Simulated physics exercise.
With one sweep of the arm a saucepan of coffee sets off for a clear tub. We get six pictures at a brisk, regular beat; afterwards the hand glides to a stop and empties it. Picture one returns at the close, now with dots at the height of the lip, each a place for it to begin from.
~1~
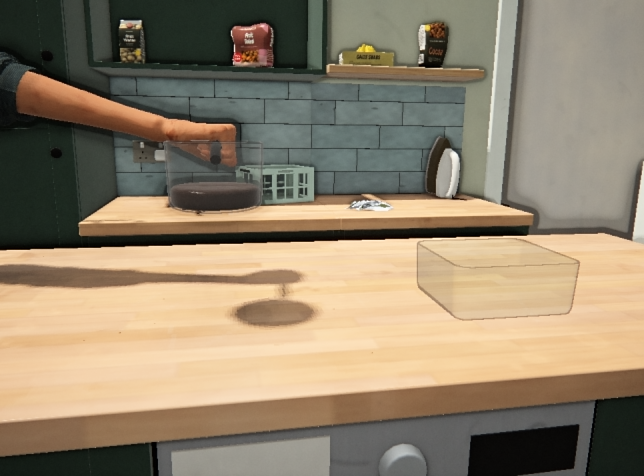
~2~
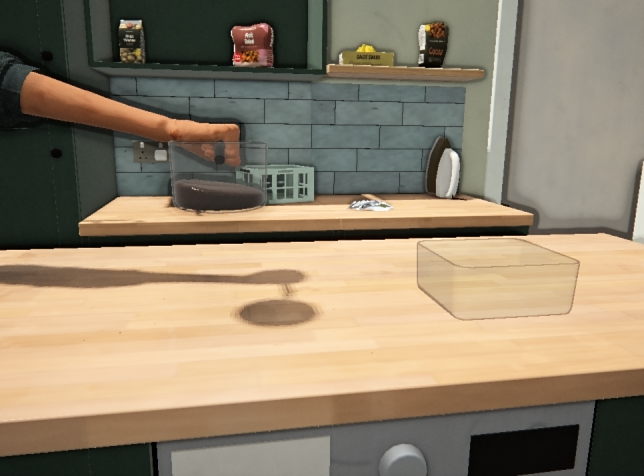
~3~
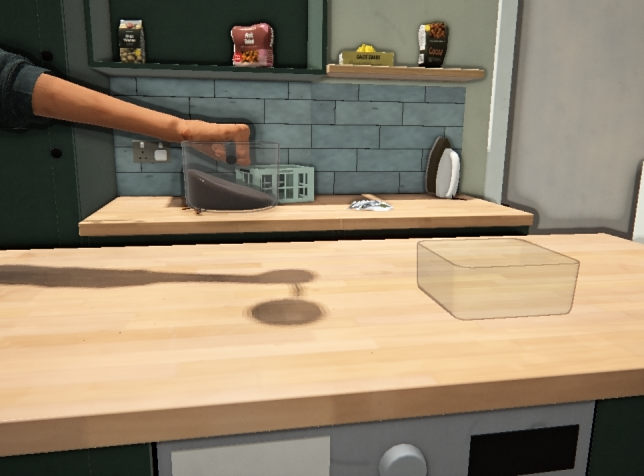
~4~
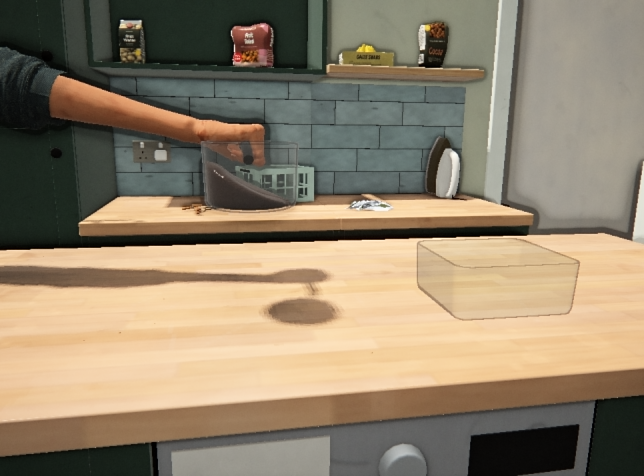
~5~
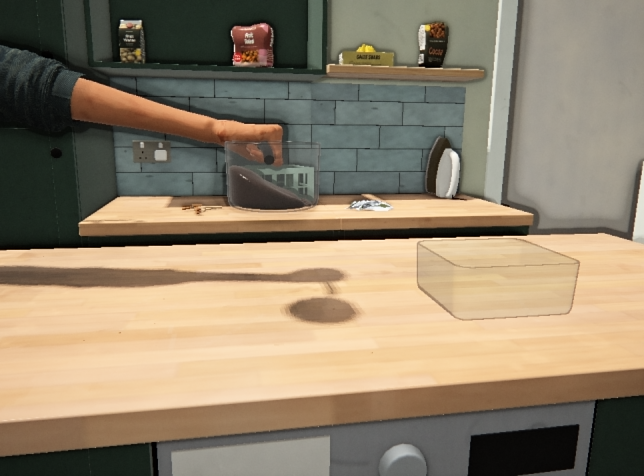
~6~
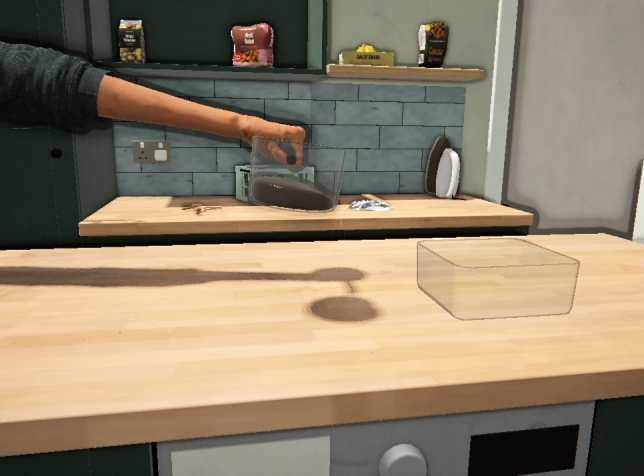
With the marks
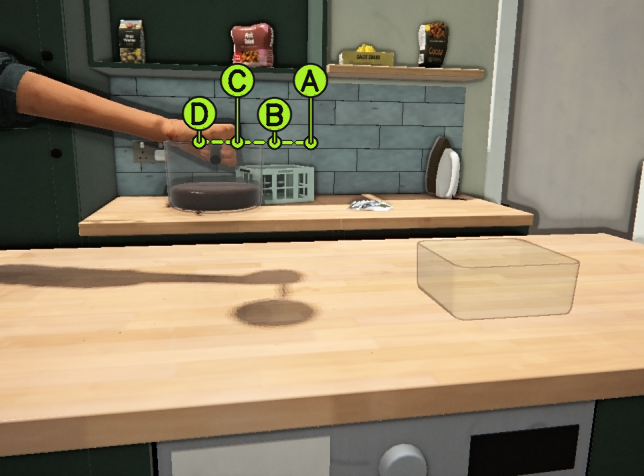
In the video, a hand holds a see-through container of dark liquid above a wooden counter and moves it steadily right toward a clear tub, the liquid sloping inside before the container tilts slightly.
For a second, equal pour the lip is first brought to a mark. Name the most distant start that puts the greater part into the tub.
The answer is place A.
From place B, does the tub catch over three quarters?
No, it does not.
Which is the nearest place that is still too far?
It is B.
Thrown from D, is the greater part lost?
Yes.
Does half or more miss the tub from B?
Yes, it does.
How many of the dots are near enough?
One of them.
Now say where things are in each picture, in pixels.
Upright, lip at (261, 142); tub from (451, 319) to (569, 312); nothing has left yet, in the first frame.
Upright, lip at (265, 142); nothing has left yet, in the second frame.
Upright, lip at (277, 142); nothing has left yet, in the third frame.
Upright, lip at (295, 142); nothing has left yet, in the fourth frame.
Upright, lip at (318, 142); nothing has left yet, in the fifth frame.
Tipped about 7°, lip at (343, 148); nothing has left yet, in the sixth frame.
On the marked copy, A at (310, 142); B at (274, 142); C at (237, 142); D at (199, 141).
With A, about 62 % lands in the tub, 28 % falls short and 10 % goes beside or beyond.
With B, about 34 % lands in the tub, 60 % falls short and 6 % goes beside or beyond.
With C, about 10 % lands in the tub, 88 % falls short.
With D, about 1 % lands in the tub, 99 % falls short.
